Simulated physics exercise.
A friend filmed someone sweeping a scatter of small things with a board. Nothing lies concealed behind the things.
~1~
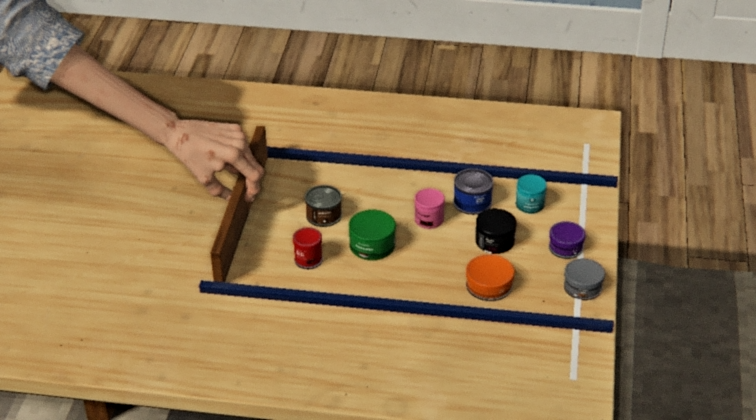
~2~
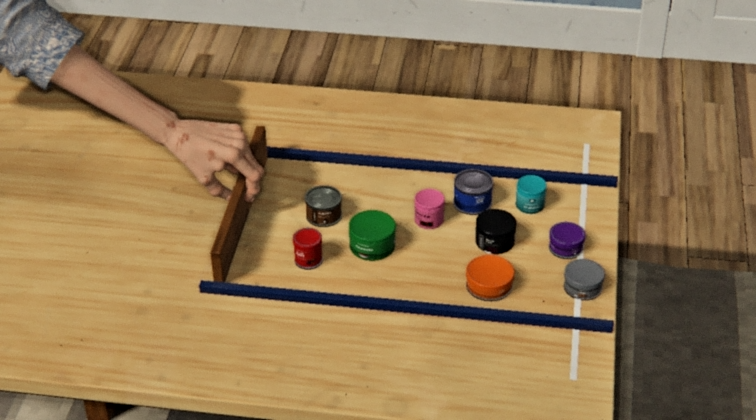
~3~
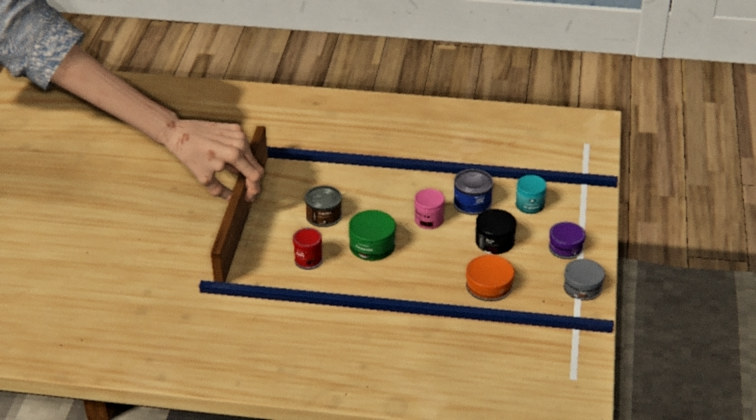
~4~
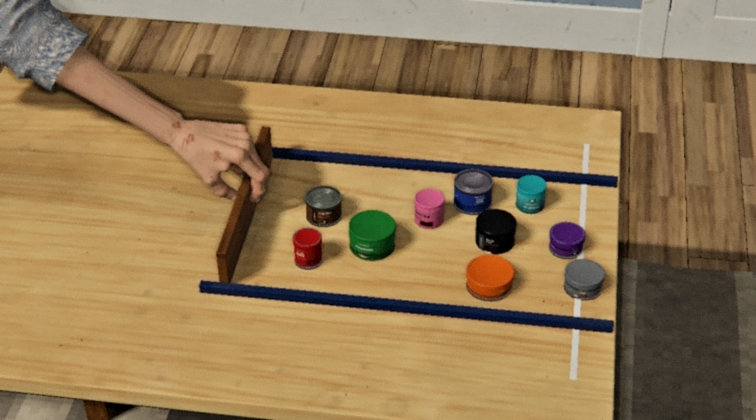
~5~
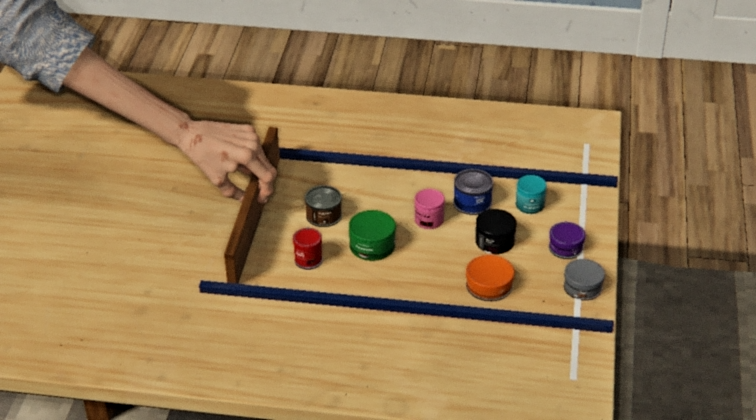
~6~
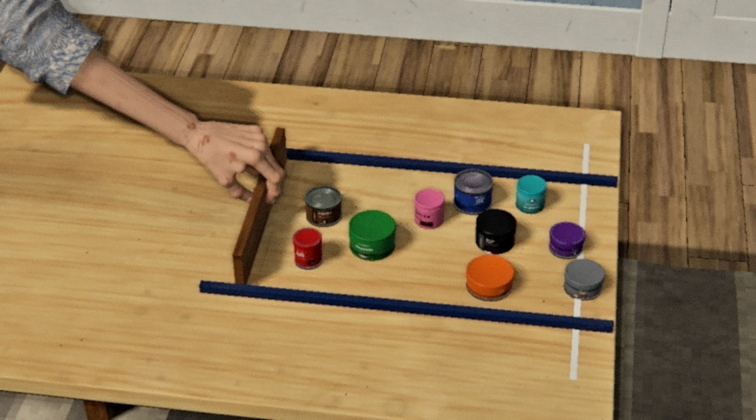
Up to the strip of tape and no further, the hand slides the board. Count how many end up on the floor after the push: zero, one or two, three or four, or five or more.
I predict the table will shed at least five pieces.
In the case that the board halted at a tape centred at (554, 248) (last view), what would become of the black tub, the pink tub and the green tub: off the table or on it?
The black tub? It is safe. The pink tub? It is safe. The green tub? It is safe.
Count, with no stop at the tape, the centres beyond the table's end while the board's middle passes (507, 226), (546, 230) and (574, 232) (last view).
Counts: 0, 2, 6.
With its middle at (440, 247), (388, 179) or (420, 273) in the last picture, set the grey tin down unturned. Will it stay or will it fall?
Results in order - down; still up; still up.
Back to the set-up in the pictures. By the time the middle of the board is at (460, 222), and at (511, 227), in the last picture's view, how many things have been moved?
By the first moment it's 7, by the second it's 10.
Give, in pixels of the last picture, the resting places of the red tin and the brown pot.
Result: One about (594, 284), other about (600, 228).
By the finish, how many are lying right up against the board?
The count in contact is 4.
Soon after, none off yet; grey tin at rest near (584, 280); purple tin at rest near (567, 240); turquoise tub at rest near (531, 195).
In the end, the number that fall off is five or more; gone, pink tub, orange tin, black tub, turquoise tub, purple tin and grey tin.
